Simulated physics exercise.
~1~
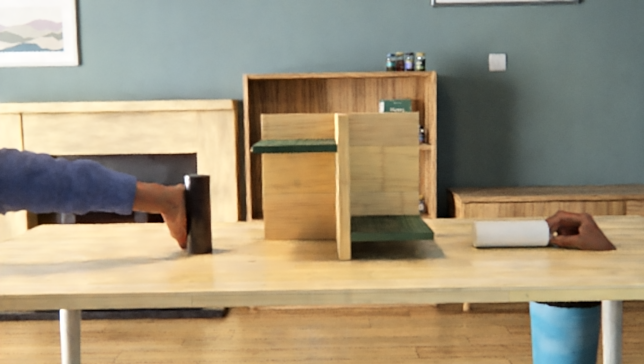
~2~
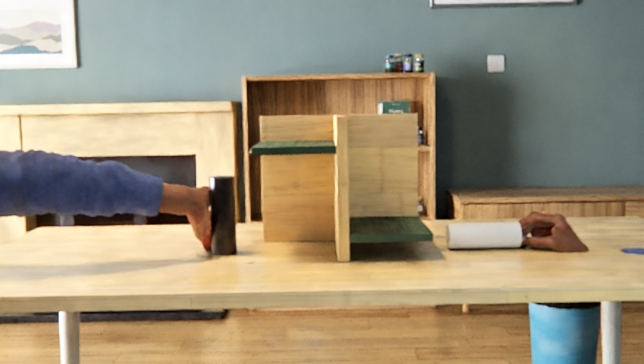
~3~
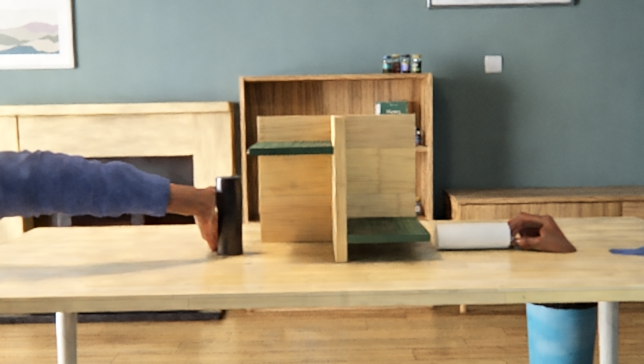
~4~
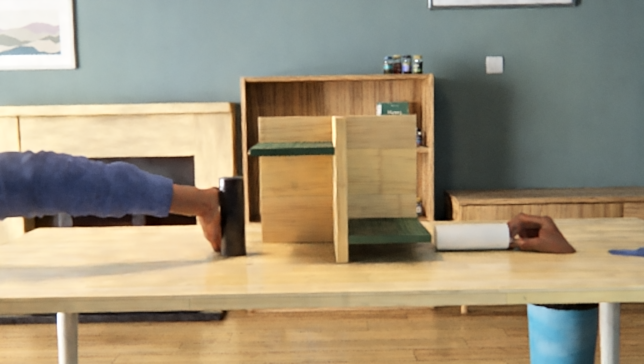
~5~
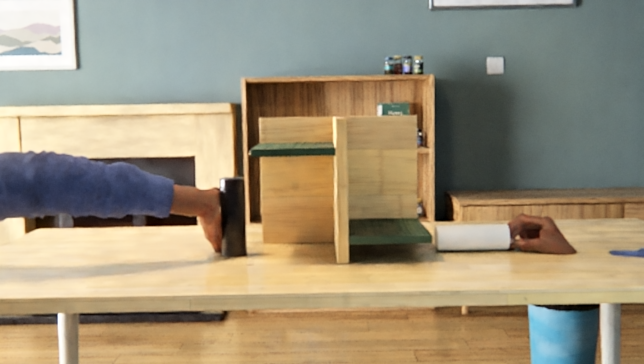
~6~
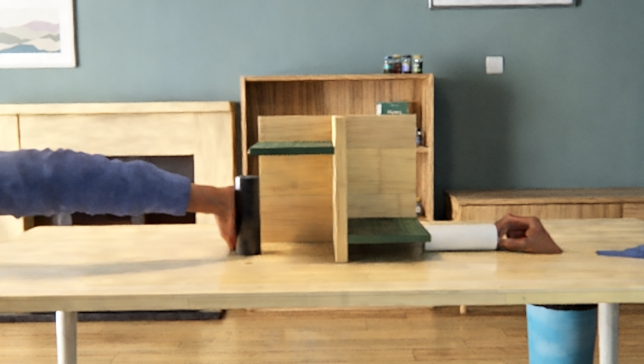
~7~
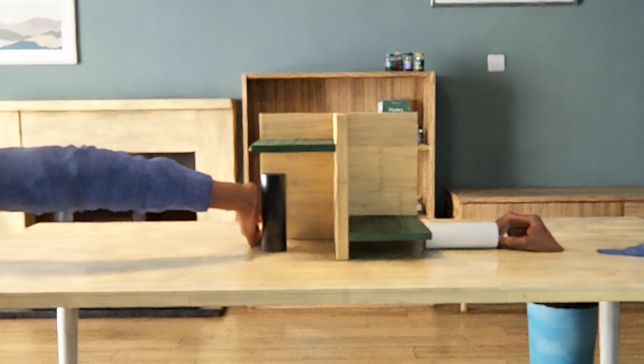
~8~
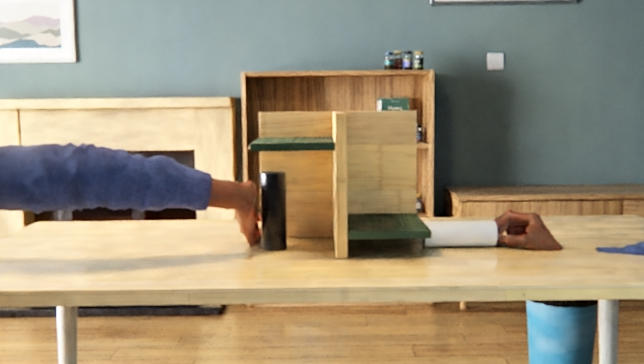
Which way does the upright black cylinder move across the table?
It moves to the right, pushed by the hand on the left until it is under the high green shelf.
An arm in a blue sleeve reaches in from the left of a pale wooden table, its hand behind an upright black cylinder like a thick candle, while another hand at the right holds a white one lying on its side. Between them is a wooden stand with a high green shelf on the left and a low one on the right, seen from the front in a room with blue-grey walls. Both hands push inward, then pause near the stand. The white cylinder shifts slightly left and stops against the low shelf. The black one slides on and ends under the high shelf, still upright.
